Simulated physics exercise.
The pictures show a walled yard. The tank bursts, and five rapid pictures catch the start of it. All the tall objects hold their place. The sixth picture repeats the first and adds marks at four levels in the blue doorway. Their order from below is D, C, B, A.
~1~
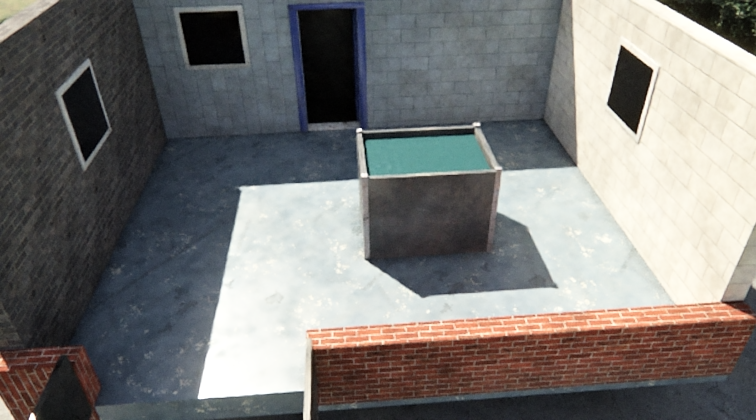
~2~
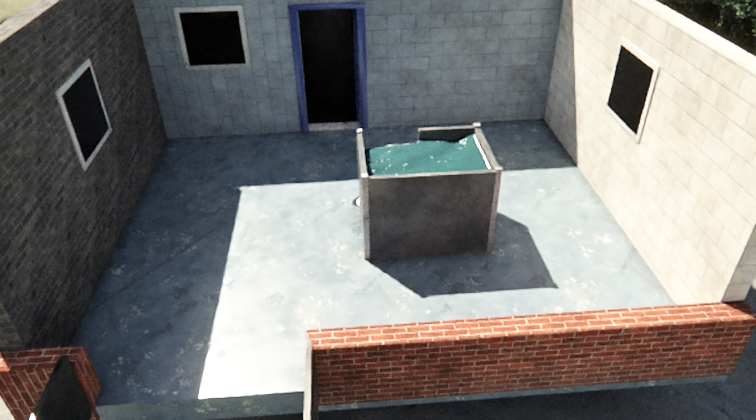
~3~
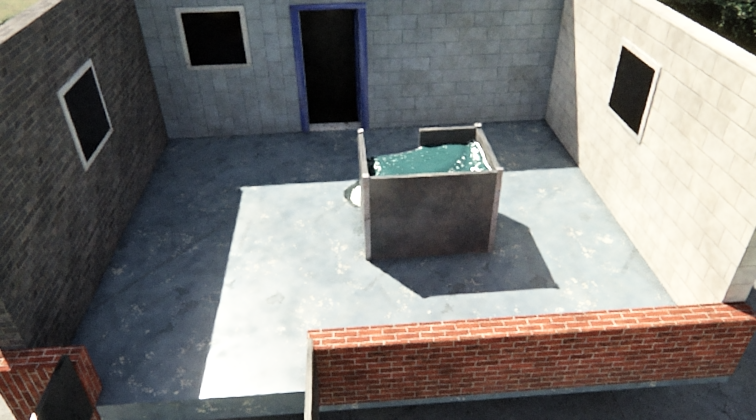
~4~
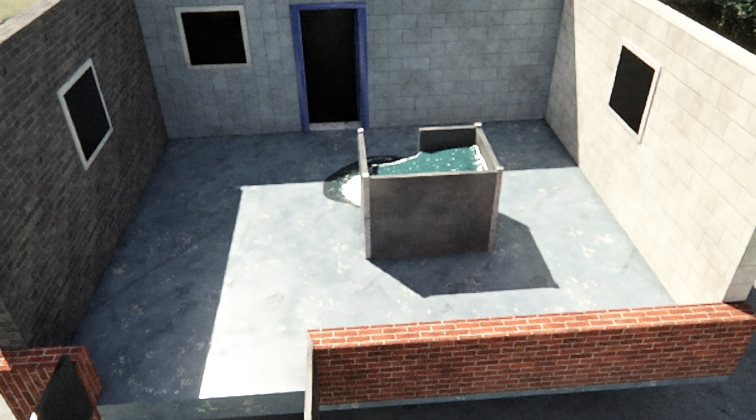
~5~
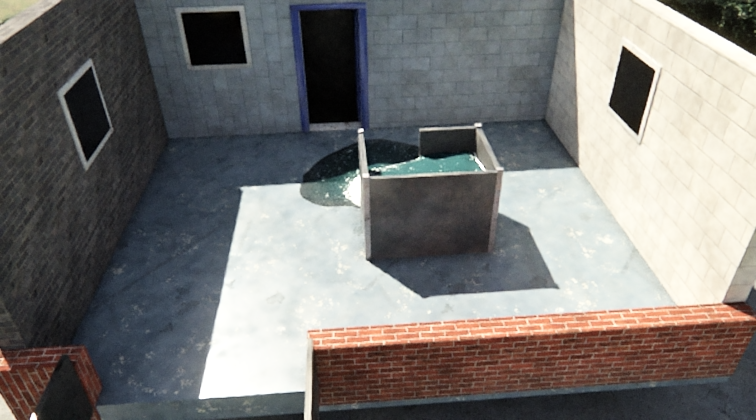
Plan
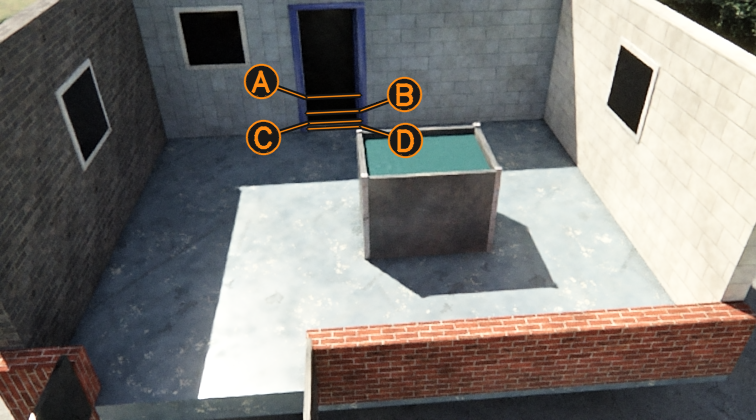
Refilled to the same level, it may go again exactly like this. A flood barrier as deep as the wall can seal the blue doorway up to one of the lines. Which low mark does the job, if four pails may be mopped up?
The limit is B.
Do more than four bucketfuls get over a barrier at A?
No, not at all.
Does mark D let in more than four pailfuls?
Yes, it does.
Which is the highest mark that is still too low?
C.
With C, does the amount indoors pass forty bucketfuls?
No.
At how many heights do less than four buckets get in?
Two of them.
On the marked copy, A at (332, 96); B at (333, 112); C at (334, 122); D at (334, 127); from the bottom up D, C, B, A.
For mark A, nothing gets over.
For mark B, a bucket or two gets in.
For mark C, some 15 bucketfuls get in.
For mark D, dozens of bucketfuls pour in.
